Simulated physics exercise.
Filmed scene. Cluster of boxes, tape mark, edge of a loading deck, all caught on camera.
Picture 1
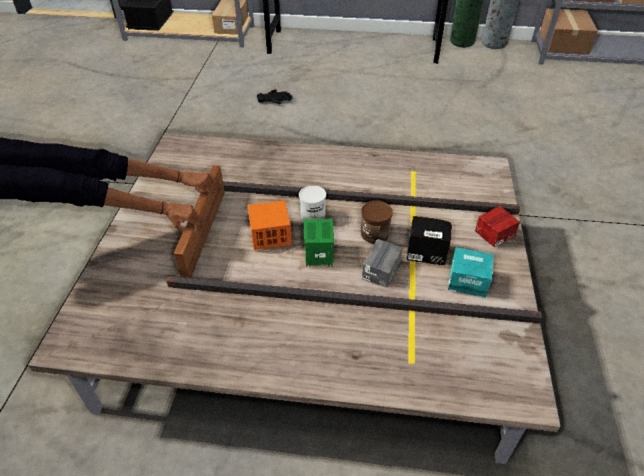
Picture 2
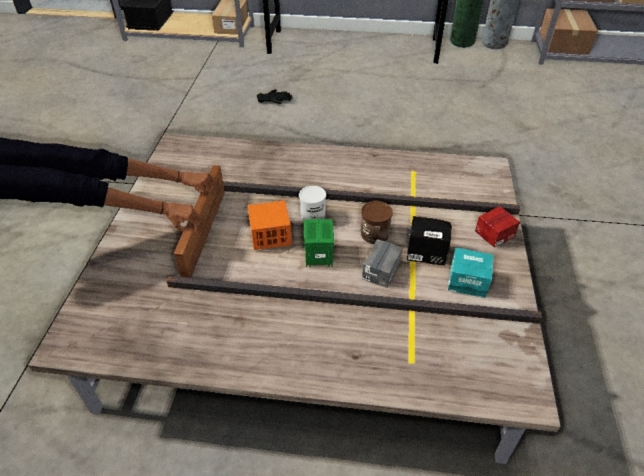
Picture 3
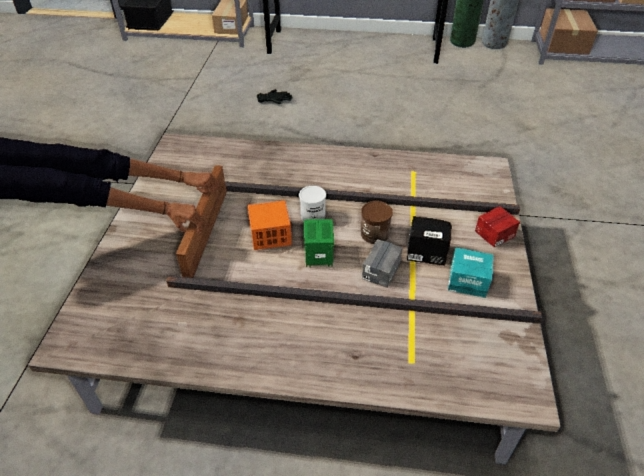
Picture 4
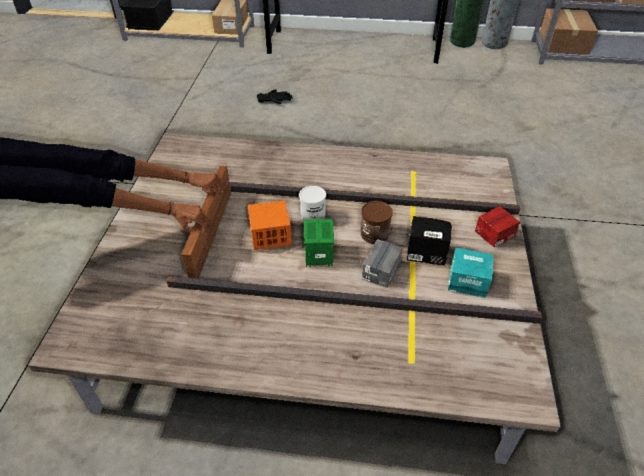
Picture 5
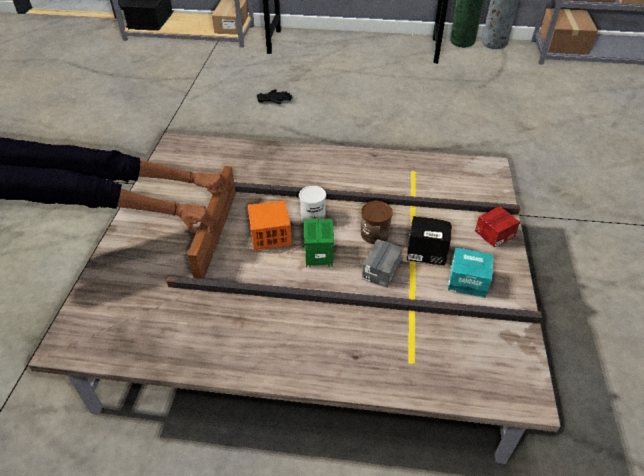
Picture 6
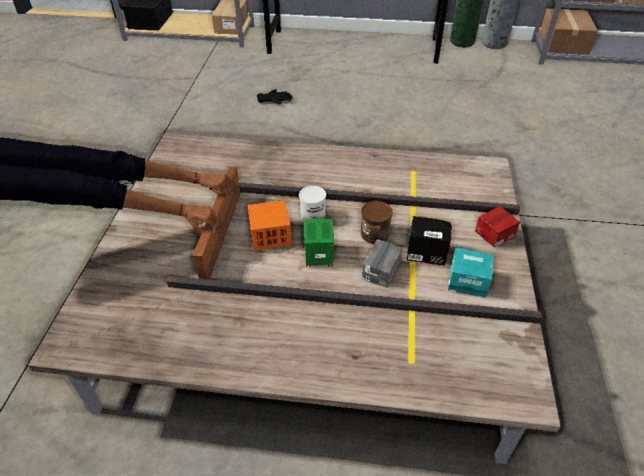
At the start, two hands hold an upright wooden plank at the left of a table, where boxes, an orange crate and tubs sit around a yellow tape line. The hands then slide the plank slightly right, closer to the crate, while the items stay still.
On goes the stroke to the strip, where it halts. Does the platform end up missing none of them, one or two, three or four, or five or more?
You'd find the ones that came down come in at none here.
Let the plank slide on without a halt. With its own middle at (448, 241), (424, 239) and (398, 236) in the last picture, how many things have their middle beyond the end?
Respectively 0, 0 and 0.
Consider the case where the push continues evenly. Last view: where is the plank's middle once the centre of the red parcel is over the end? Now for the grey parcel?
With the red parcel it sits around (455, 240), with the grey parcel around (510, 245).
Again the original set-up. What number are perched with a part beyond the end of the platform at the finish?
0 overhanging.
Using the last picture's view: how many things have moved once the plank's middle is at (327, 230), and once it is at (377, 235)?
I make it 5 at the first spot and 7 at the other.
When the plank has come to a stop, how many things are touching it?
3 end up touching it.
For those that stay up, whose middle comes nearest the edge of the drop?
That's the red parcel.
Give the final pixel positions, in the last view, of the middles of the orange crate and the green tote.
I'd put one at around (433, 237) and the other at around (435, 263).
A little later, none off yet; red parcel at rest near (497, 227); turquoise box at rest near (471, 273); black parcel at rest near (429, 241).
When it is over, the number that fall off is zero.
